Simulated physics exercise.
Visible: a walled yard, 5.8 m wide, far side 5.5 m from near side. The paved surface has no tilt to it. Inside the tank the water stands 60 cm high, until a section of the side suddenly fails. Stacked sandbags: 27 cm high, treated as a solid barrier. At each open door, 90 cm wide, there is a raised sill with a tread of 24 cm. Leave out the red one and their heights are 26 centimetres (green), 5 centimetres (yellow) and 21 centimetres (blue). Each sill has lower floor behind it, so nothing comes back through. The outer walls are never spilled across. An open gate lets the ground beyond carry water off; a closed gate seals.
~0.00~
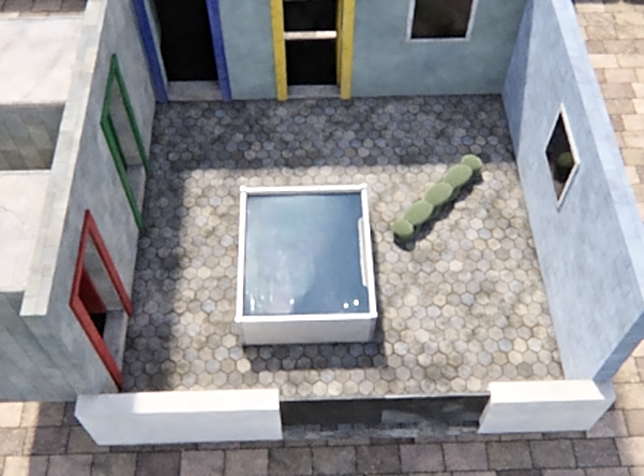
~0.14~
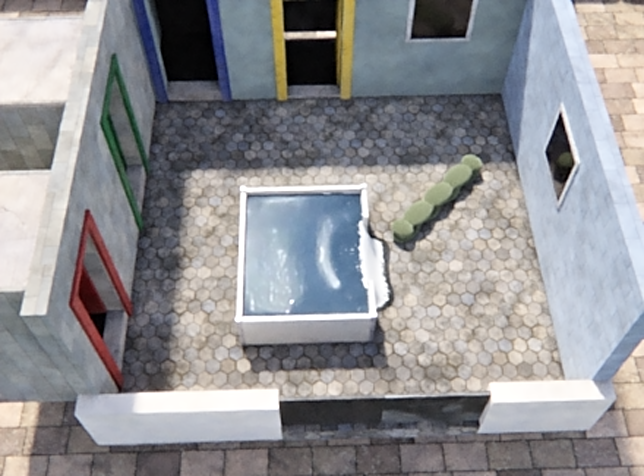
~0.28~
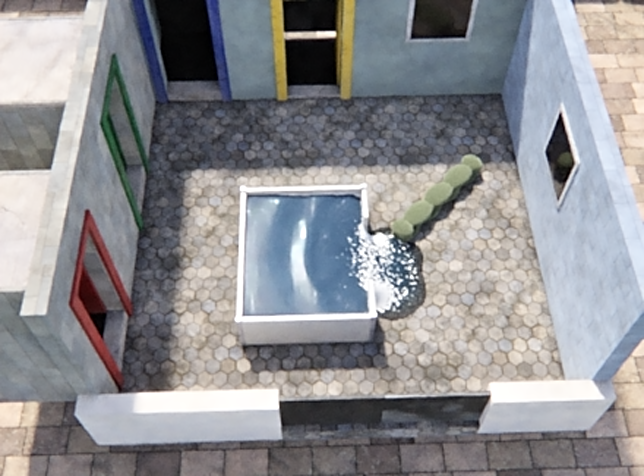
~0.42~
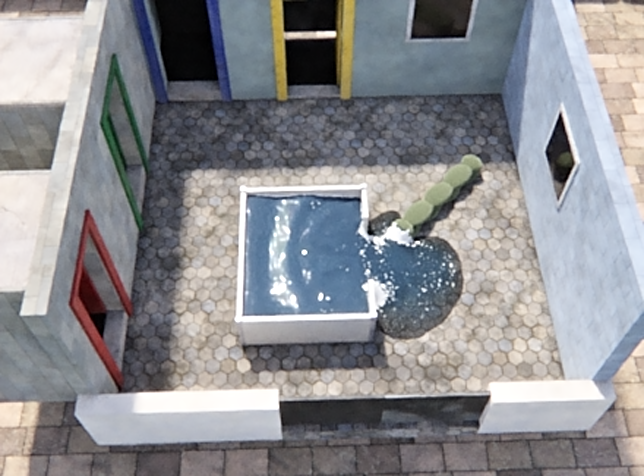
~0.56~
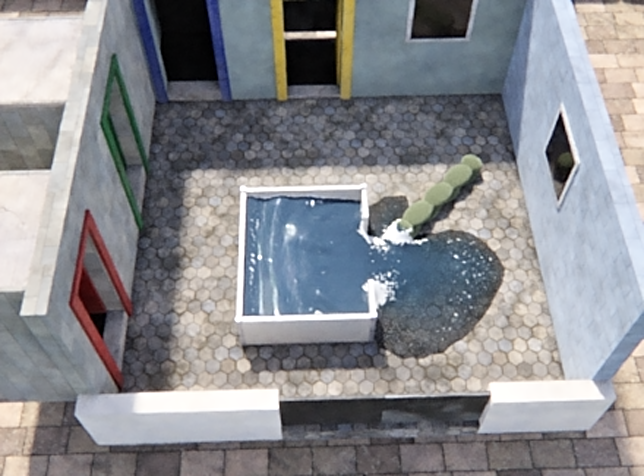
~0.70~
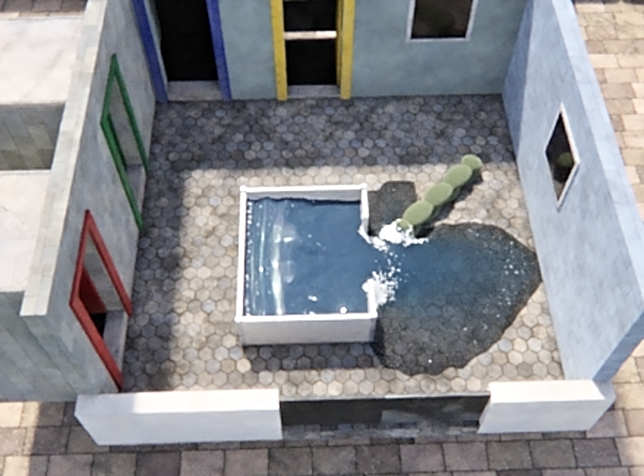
In a walled yard with colored door surrounds, water burst from the right side of a square white tank, splashed past the green sandbags, and spread across the paving toward the right wall.
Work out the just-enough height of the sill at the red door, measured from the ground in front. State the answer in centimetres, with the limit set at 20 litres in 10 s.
It works out at roughly 9 cm.
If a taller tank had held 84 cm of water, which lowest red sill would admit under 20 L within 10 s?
Minimum height: Approx. 14.5 cm.
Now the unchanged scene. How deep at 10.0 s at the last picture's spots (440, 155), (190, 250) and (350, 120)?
In that order: 3, 5 and 3 cm.
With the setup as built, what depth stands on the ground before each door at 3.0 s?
Depths in cm - green: 0, red: 0, yellow: 2, blue: 0.
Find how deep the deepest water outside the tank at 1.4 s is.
Max depth: Near 37 cm.
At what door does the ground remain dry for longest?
Last: Green.
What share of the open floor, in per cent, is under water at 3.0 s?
Wet: Close to 40 %.
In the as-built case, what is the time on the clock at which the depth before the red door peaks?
Around 5.0 seconds.
After 1.4 s water covers 25 % of the floor, deepest (37 cm) near (398, 244); it has not reached the red door.
After 3.0 s water covers 40 % of the floor, deepest (28 cm) near (569, 405); it has not reached the red door.
After 10.0 s water covers 95 % of the floor, deepest (11 cm) near (209, 120); 9 cm at the red door, 0 litres in over its 22 cm sill.
At the red door as built, the water arrived by 4.4 s and peaked near 13 cm at 5.0 s.
Run again over the same 10 s with other heights there, 38 litres in over 7.5 cm, 12 litres over 10 cm. The limit of 20 litres is kept from about 9 cm up.
